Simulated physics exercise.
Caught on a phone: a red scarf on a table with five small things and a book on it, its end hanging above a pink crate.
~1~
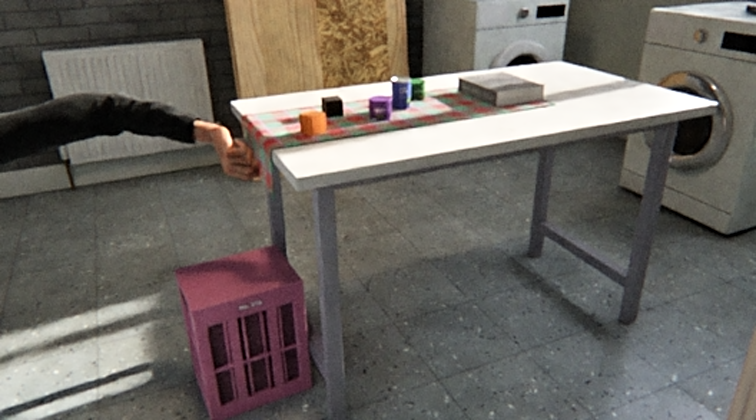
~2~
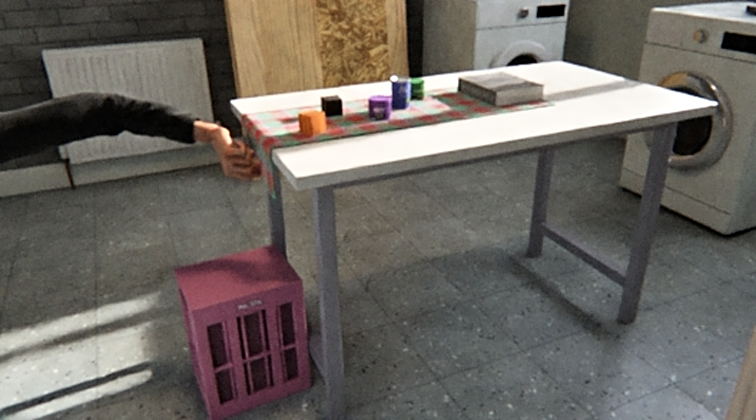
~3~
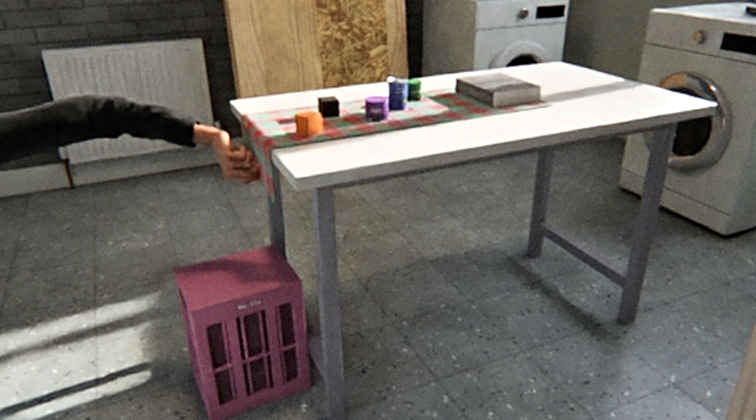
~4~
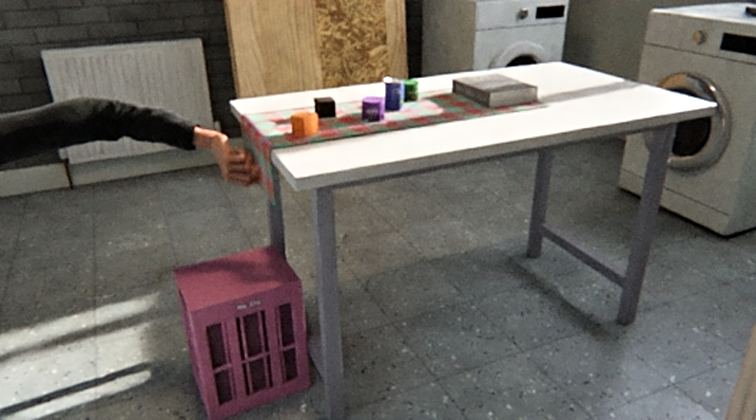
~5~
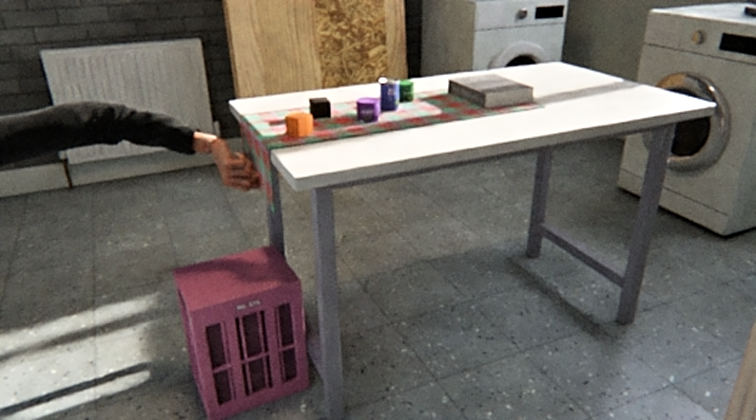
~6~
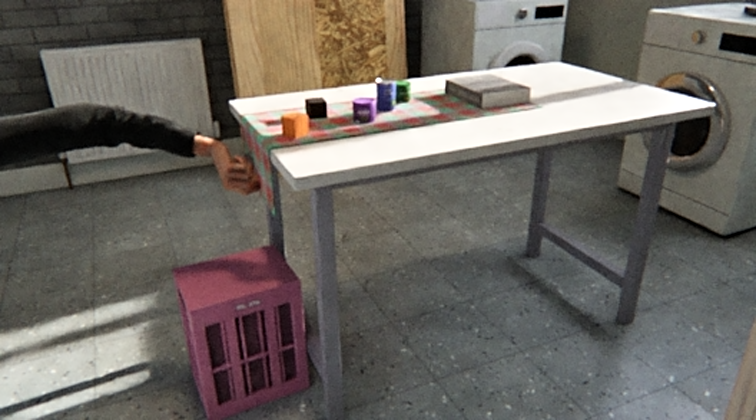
A hand at the left drew a red plaid scarf slowly over the table's edge above a pink crate, and the five small colored things and gray book on it shifted slightly left together.
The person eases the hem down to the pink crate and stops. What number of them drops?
The table loses two.
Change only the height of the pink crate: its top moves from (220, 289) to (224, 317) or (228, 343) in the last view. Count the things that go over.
The count: 3 and 4.
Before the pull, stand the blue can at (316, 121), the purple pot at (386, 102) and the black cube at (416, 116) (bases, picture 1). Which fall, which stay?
The blue can is carried off; the purple pot does not fall; the black cube does not fall.
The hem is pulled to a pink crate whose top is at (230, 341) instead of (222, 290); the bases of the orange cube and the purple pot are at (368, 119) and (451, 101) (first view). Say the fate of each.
The orange cube is carried off; the purple pot survives.
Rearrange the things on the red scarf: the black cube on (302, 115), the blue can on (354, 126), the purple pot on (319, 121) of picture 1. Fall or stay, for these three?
The black cube is carried off; the blue can goes over; the purple pot goes over.
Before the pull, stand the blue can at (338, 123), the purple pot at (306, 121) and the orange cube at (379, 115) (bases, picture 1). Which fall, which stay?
The blue can goes over; the purple pot drops off; the orange cube survives.
Soon after, hem near (263, 237); orange cube gone.
After that, hem on the crate; orange cube and black cube gone.
In the end, hem on the crate; orange cube and black cube gone. The count of fallen things is two.
